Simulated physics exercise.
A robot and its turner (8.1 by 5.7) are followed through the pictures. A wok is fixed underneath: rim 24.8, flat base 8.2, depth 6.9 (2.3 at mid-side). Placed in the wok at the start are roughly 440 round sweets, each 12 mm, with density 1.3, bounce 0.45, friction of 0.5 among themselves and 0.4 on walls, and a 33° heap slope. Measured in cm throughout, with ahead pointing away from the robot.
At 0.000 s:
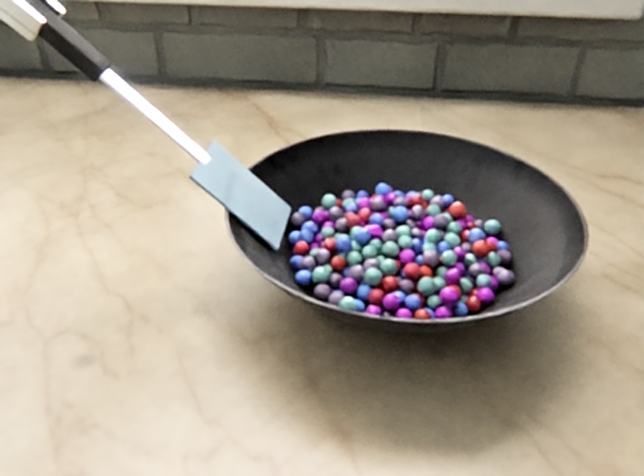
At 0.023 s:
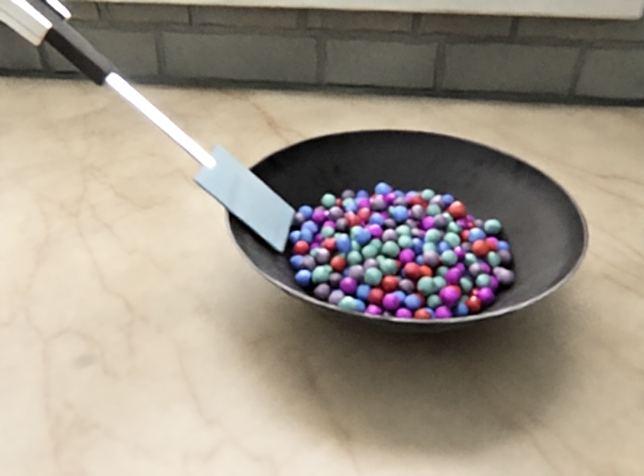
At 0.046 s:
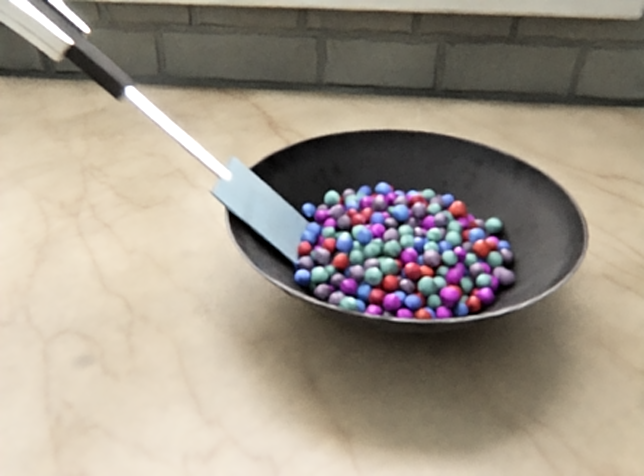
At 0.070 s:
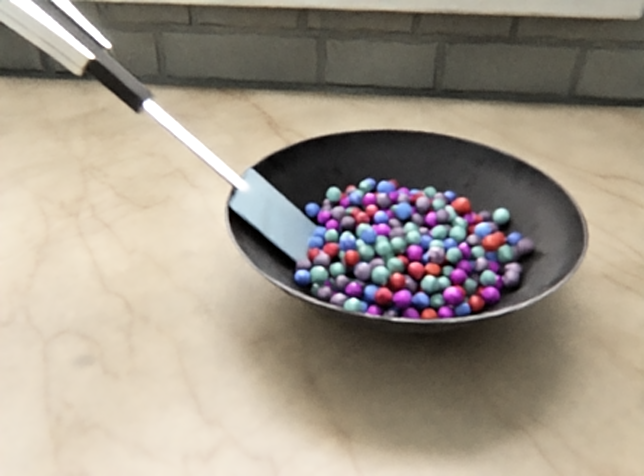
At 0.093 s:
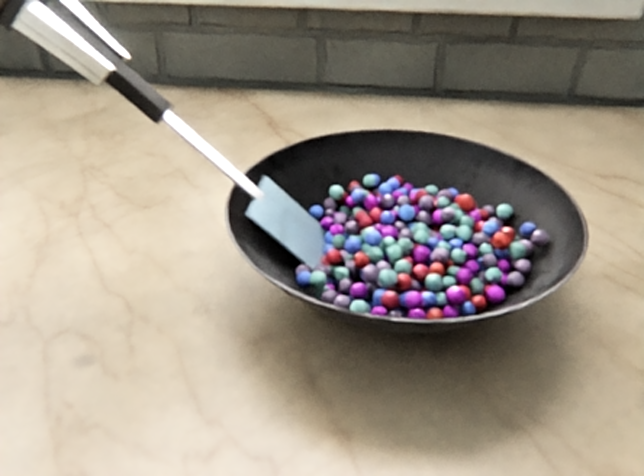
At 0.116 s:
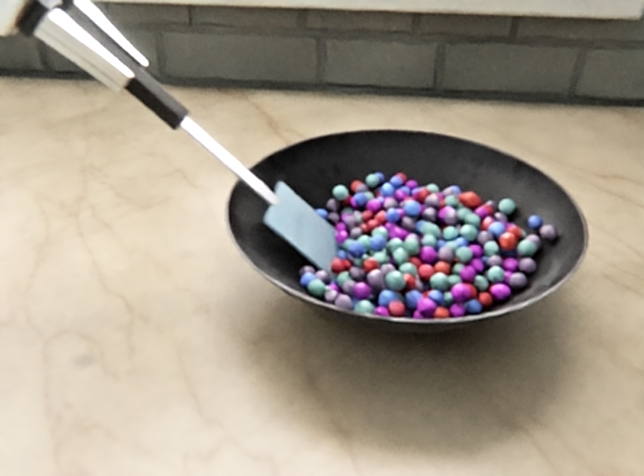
A turner with a pale blue blade, held by a robot, moves down and to the right inside a dark wok on a countertop, pushing into a heap of small multicoloured balls and shifting some of them rightward.
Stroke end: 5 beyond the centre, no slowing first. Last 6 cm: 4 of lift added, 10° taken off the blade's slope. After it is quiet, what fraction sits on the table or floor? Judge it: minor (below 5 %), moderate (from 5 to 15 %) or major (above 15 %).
My judgement: Minor.
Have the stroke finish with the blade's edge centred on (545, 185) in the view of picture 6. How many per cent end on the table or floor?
25 %.
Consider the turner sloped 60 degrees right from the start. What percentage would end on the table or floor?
Some 0 in a hundred.
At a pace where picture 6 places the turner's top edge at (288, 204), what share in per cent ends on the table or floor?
Estimate: Close to 0 %.
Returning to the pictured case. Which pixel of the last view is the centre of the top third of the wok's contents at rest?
About (499, 233).
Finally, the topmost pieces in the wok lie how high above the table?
Height at rest: Roughly 8.0 cm.
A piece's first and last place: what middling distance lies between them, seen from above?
Level distance of roughly 3 cm.
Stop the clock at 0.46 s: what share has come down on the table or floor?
It is near 0 percent.
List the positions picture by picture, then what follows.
In the first frame, turner top edge at (202, 158), sloping 44°; upper third of the load around (397, 235), from x 295 to 505, top at y 190; 436 in the wok.
In the second frame, turner top edge at (206, 161), sloping 44°; upper third of the load around (397, 235), from x 295 to 505, top at y 190.
In the third frame, turner top edge at (222, 174), sloping 44°; upper third of the load around (393, 234), from x 305 to 505, top at y 190.
In the fourth frame, turner top edge at (240, 186), sloping 44°; upper third of the load around (406, 235), from x 305 to 525, top at y 185.
In the fifth frame, turner top edge at (257, 195), sloping 44°; upper third of the load around (422, 235), from x 305 to 540, top at y 180.
In the sixth frame, turner top edge at (273, 201), sloping 44°; upper third of the load around (438, 235), from x 310 to 550, top at y 180; 436 in the wok.
After 0.17 s, sloping 43°, highest piece 7 above the table; 436 in the wok.
After 0.23 s, sloping 38°, highest piece 7 above the table; 436 in the wok.
After 0.46 s, sloping 34°, highest piece 8 above the table; 434 in the wok, 2 on the table or floor.
After 1.51 s, sloping 34°, highest piece 7 above the table; 434 in the wok, 2 on the table or floor.
At rest, 434 in the wok, 2 on the table or floor. That is 0 % on the table or floor.
